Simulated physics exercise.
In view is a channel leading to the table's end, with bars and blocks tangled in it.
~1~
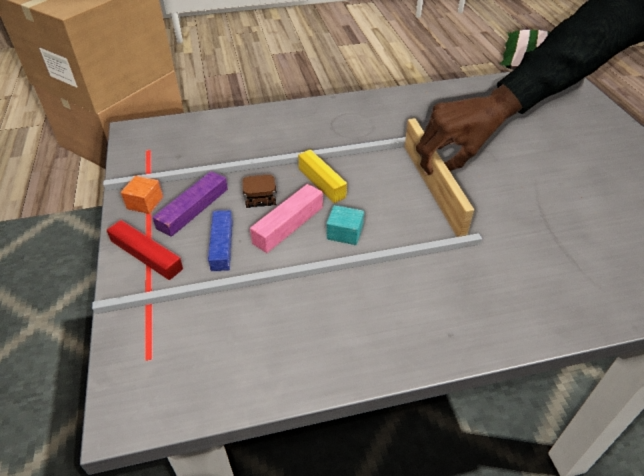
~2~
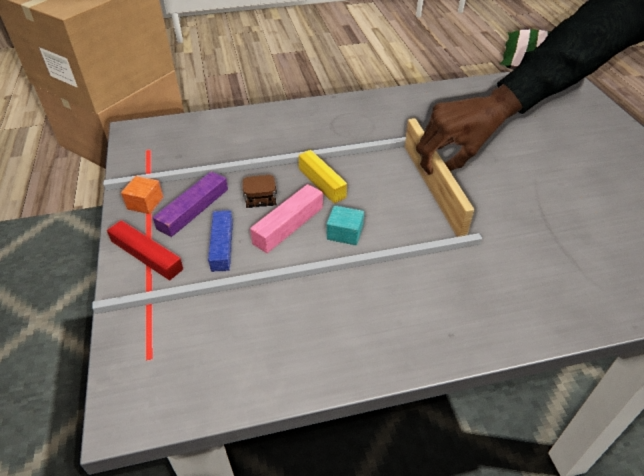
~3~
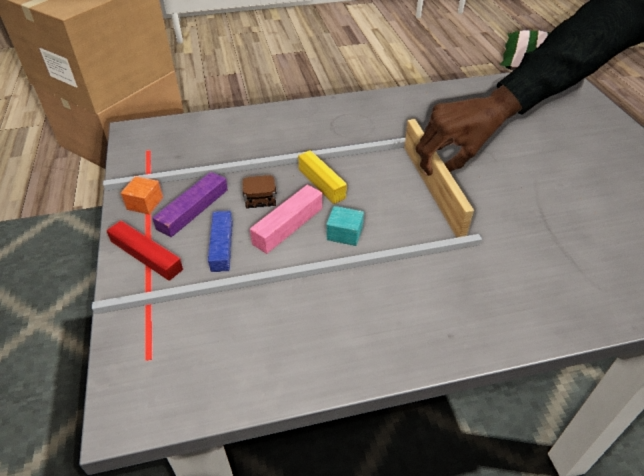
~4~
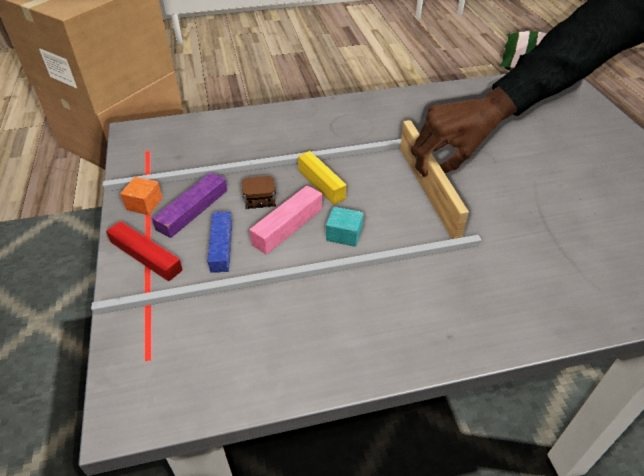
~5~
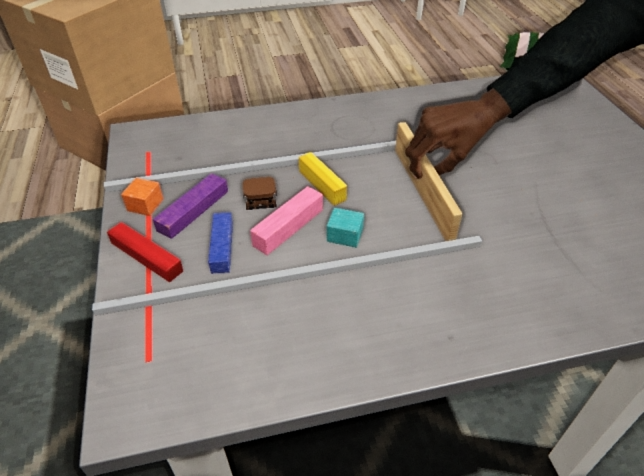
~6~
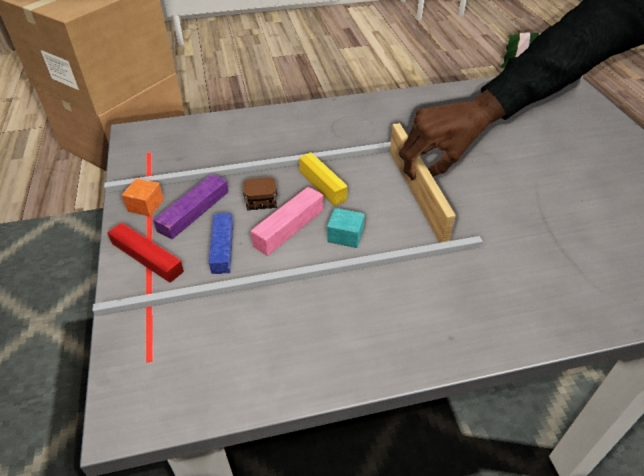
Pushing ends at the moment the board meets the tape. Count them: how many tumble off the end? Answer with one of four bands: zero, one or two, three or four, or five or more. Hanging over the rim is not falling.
Three or four.
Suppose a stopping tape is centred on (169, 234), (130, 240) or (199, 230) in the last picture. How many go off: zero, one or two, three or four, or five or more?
Going tape by tape, I get one or two, then five or more, then zero.
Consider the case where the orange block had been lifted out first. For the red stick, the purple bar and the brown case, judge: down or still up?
As for the red stick, it is not retained; the purple bar is not retained; the brown case is retained.
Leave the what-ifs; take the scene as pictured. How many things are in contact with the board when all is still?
At rest, 3 are in contact.
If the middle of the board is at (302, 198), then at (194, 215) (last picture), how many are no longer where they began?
At first I count 3, and then 8.
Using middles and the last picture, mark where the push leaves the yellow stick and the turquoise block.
(139, 203) and (130, 277), roughly.
A little later, none off yet; orange block at rest near (143, 197); red stick at rest near (145, 252); purple bar at rest near (193, 205).
Next, none off yet; orange block at rest near (143, 197); red stick at rest near (145, 252); purple bar at rest near (190, 205).
Later still, none off yet; orange block shifted about its own width near (112, 195); red stick shifted a little near (94, 264); purple bar shifted about its own width near (127, 210).
When it is over, the number that fall off is three or four; down, blue bar, purple bar, red stick and orange block.
